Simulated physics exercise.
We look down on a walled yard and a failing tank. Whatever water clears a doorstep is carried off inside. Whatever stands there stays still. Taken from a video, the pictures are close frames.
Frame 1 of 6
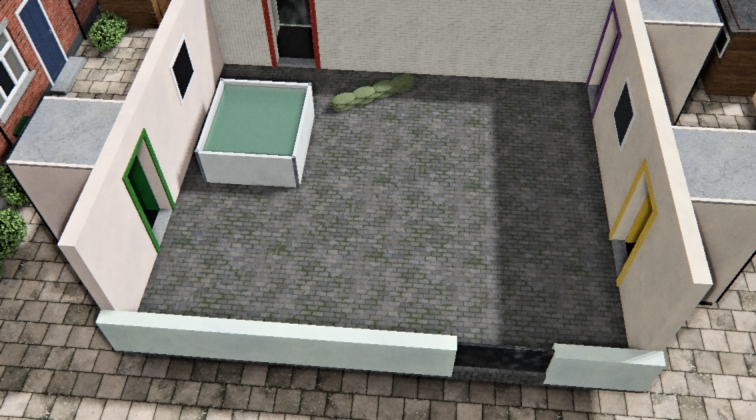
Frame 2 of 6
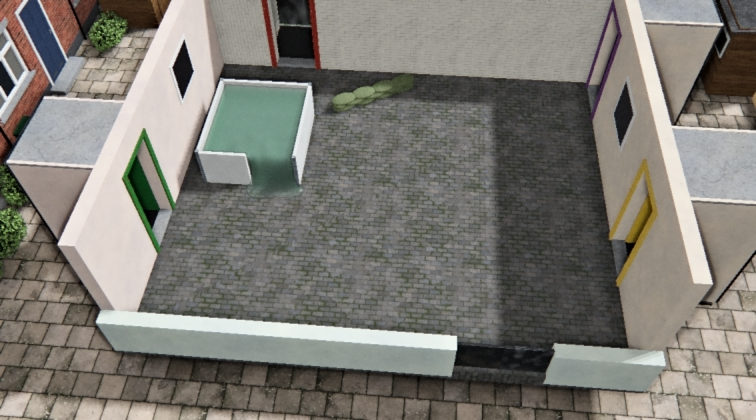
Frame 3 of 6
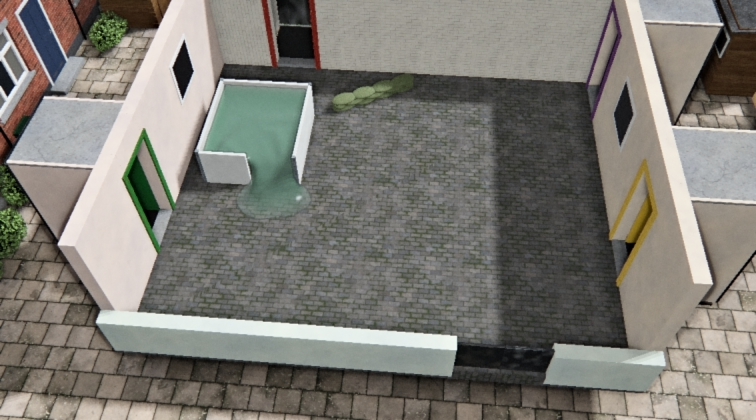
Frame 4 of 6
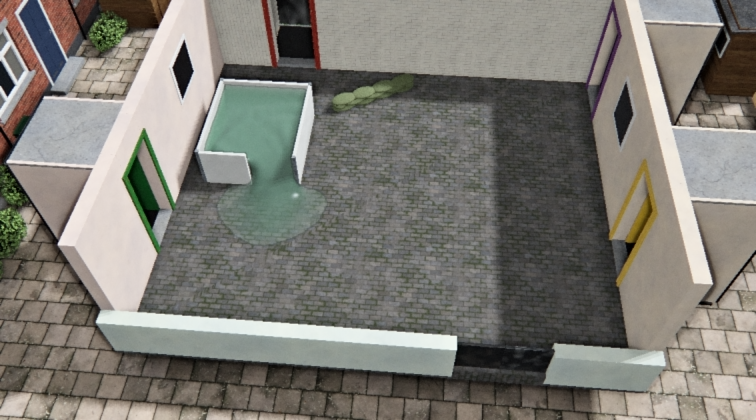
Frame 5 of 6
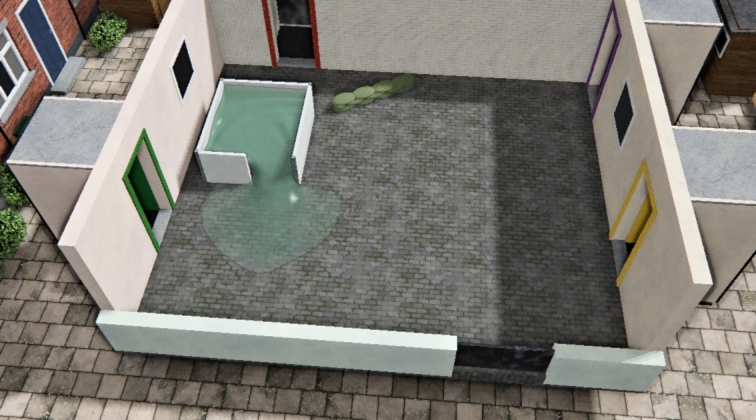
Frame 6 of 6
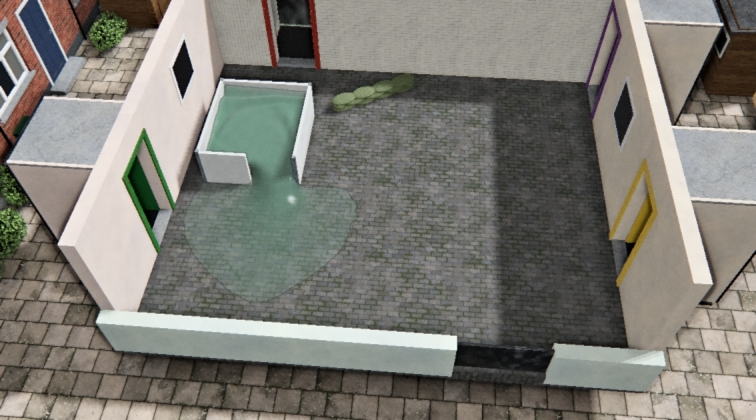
Green water pours from a gap in a white-walled tank and spreads across the paved yard.
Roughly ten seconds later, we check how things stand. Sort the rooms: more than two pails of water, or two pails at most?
Purple door - two pails at most; green door - more than two pails; yellow door - more than two pails; red door - two pails at most.
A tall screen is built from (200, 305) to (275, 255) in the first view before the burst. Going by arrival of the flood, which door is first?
The door marked green.
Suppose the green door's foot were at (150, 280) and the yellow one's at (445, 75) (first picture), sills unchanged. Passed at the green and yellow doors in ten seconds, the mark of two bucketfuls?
Green door: Exceeds the limit. Yellow door: Falls short.
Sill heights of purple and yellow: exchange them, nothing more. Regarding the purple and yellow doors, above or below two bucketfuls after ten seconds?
One at a time: Purple admits less, and yellow admits less.
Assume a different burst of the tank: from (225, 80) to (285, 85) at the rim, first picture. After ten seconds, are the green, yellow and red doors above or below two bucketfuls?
Here's how it turns out: The green door fails to reach the limit, the yellow door fails to reach the limit, and the red door surpasses the limit.
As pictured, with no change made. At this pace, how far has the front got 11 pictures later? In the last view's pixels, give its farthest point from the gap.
My guess is roughly (495, 360).
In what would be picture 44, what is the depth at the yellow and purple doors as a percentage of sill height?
I reckon it's around 260 and then 0 per cent.
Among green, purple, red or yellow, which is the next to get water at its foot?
That would be the green one.
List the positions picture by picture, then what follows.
The first picture shows still water in the tank at (257, 120).
In the second picture, water pours out at (273, 176) and has run to (302, 189).
In the third picture, the front is at (253, 215), out from the gap at (273, 176).
In the fourth picture, the front is at (253, 240), out from the gap at (273, 177).
In the fifth picture, the front is at (266, 269), out from the gap at (273, 177).
In the sixth picture, water pours out at (273, 177) and has run to (263, 298).
A moment on, water covers 25 % of the floor; the purple door not reached, the green door wet at the sill, nothing in, the yellow door not reached, the red door not reached.
Next, water covers 30 % of the floor; the purple door not reached, the green door under two buckets in, the yellow door not reached, the red door not reached.
Then, water covers 35 % of the floor; the purple door not reached, the green door under two buckets in, the yellow door not reached, the red door not reached.
Later, water covers 55 % of the floor; the purple door not reached, the green door over two buckets in, the yellow door over two buckets in, the red door not reached.
In the end, water covers 80 % of the floor; the purple door wet at the sill, nothing in, the green door over two buckets in, the yellow door far over two buckets in, the red door wet at the sill, nothing in.
